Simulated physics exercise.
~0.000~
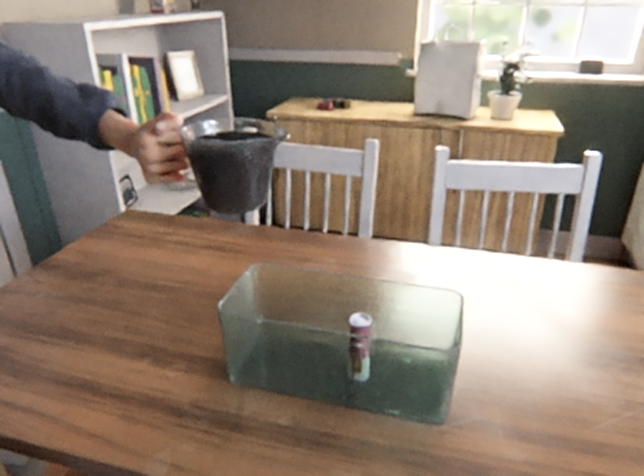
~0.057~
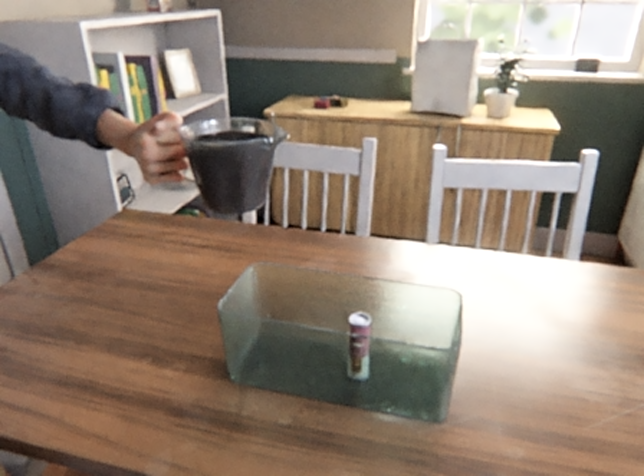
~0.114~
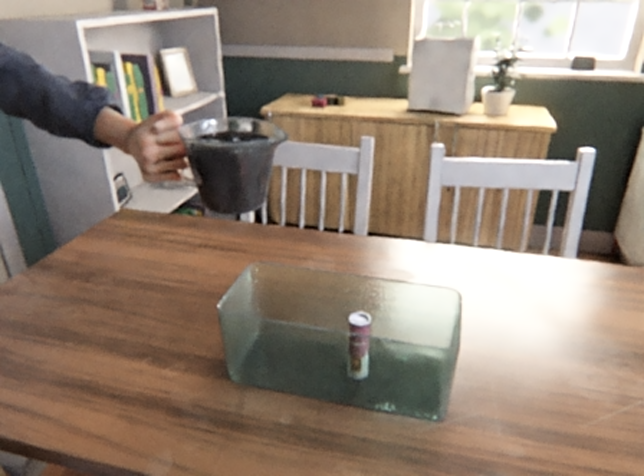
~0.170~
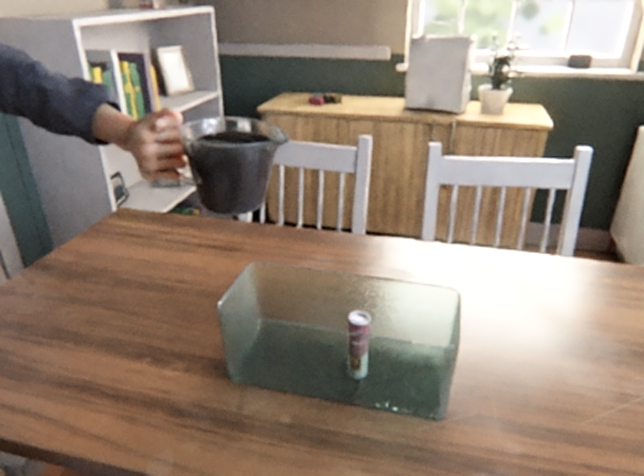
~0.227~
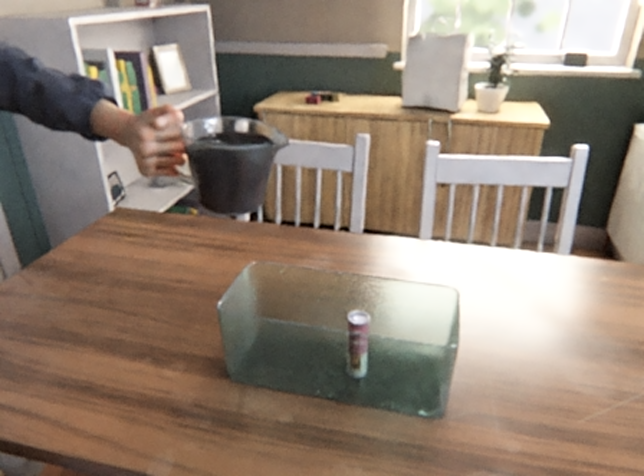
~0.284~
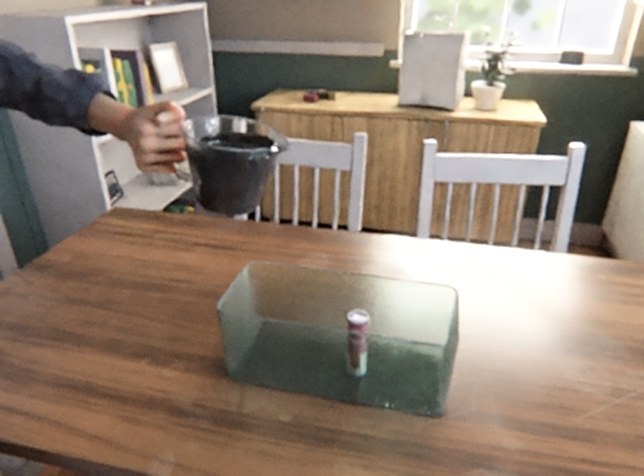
To begin with, a hand at the left holds a glass measuring jug of dark liquid level above a wooden table, where a small closed tin stands inside a long clear basin. The hand then tilts the jug slightly to the right, while the tin and basin stay still.
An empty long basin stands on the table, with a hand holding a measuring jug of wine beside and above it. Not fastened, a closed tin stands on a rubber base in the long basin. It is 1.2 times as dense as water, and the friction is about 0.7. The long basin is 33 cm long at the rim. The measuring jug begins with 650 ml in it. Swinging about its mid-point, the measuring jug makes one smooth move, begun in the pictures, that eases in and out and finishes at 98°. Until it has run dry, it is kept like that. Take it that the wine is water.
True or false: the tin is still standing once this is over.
False.
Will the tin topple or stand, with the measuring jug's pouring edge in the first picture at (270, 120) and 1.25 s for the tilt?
Then it stays on its base.
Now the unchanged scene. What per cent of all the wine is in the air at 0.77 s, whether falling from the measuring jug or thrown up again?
22 %.
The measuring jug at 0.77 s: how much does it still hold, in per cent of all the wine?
70 %.
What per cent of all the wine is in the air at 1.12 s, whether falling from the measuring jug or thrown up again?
Around 20 per cent of the liquid is in flight.
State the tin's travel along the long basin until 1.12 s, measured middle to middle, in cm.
Its middle sits about 2 cm from the start.
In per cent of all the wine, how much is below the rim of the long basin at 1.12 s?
Close to 64 in a hundred.
After 0.77 s the tilt is 57° and 71 per cent is still to pour; the tin stands where it began.
After 1.12 s the tilt is 89° and 16 per cent is still to pour; the tin leans 4°.
After 1.50 s the tilt is 98° and 0 per cent is still to pour; the tin lies on its side.
After 1.90 s the tilt is 98° and 0 per cent is still to pour; the tin lies on its side.
In the end the tin lies on its side.
